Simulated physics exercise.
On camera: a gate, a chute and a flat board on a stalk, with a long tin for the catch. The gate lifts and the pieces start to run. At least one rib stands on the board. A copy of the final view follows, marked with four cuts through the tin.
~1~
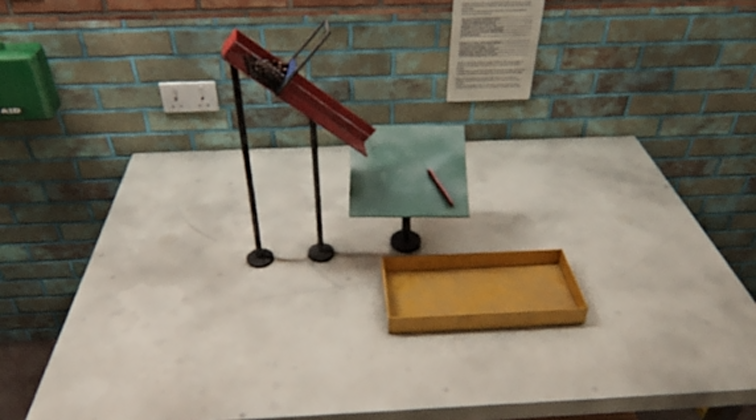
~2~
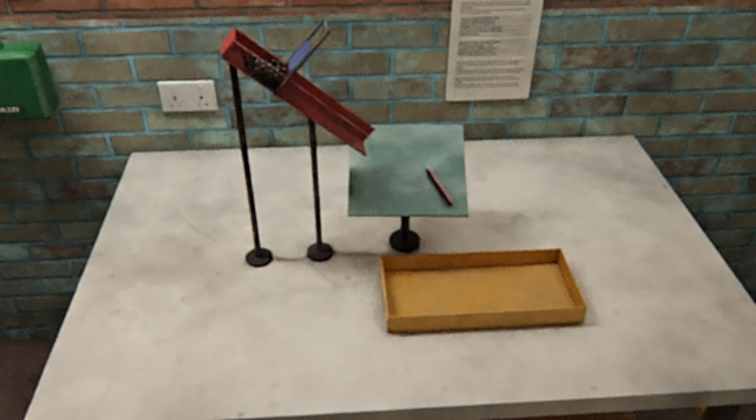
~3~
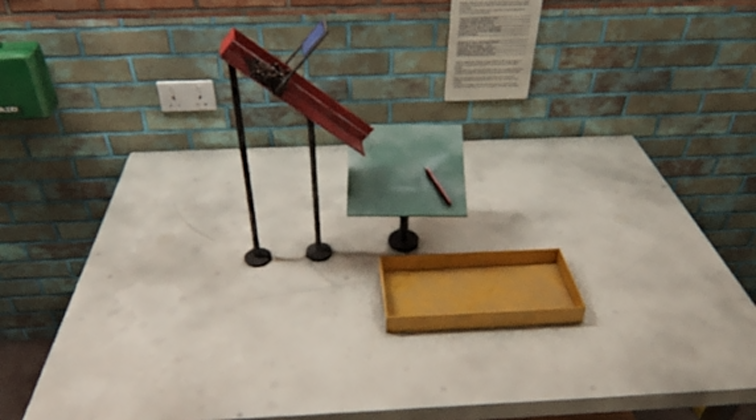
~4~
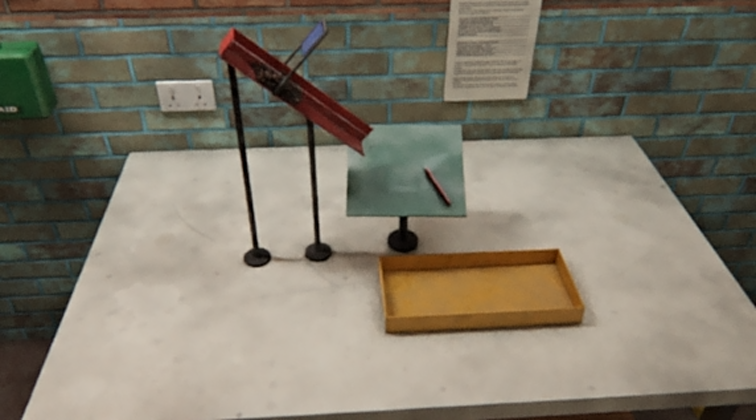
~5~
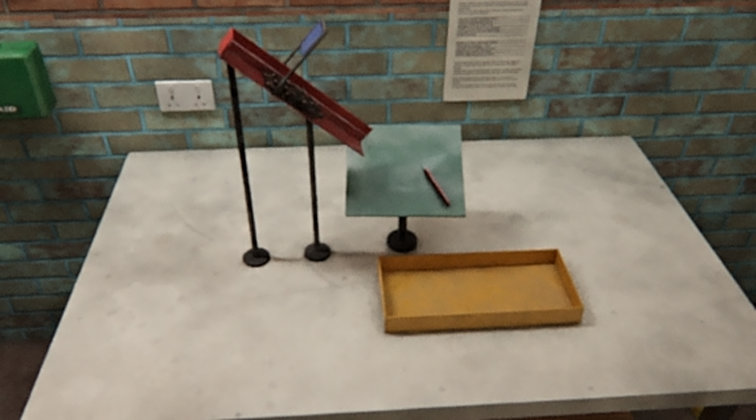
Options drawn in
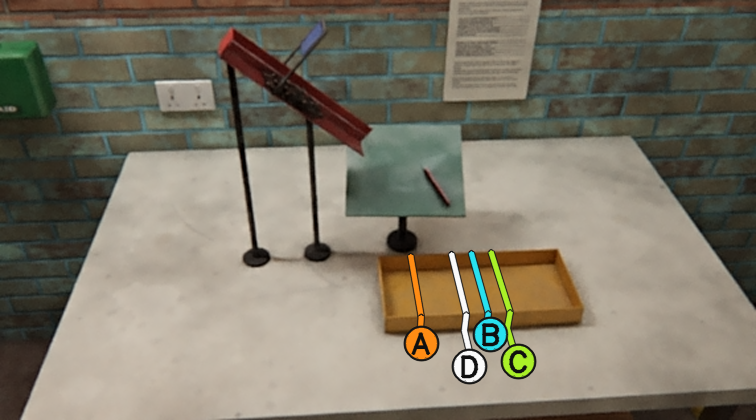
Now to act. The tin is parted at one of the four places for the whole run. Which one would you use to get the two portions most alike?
It is D.
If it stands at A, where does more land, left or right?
More lands on the right.
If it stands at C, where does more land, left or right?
More lands on the left.
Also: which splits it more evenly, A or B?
That is line B.
On the marked copy, line A crosses the front rim at (421, 316); line B crosses the front rim at (488, 312); line C crosses the front rim at (509, 311); line D crosses the front rim at (466, 313).
With A, of what is caught, a stray few on the left of the divider, nearly all on the right.
With B, of what is caught, most on the left of the divider, about a quarter on the right.
With C, of what is caught, most on the left of the divider, a small part on the right.
With D, of what is caught, about half on the left of the divider, about half on the right.
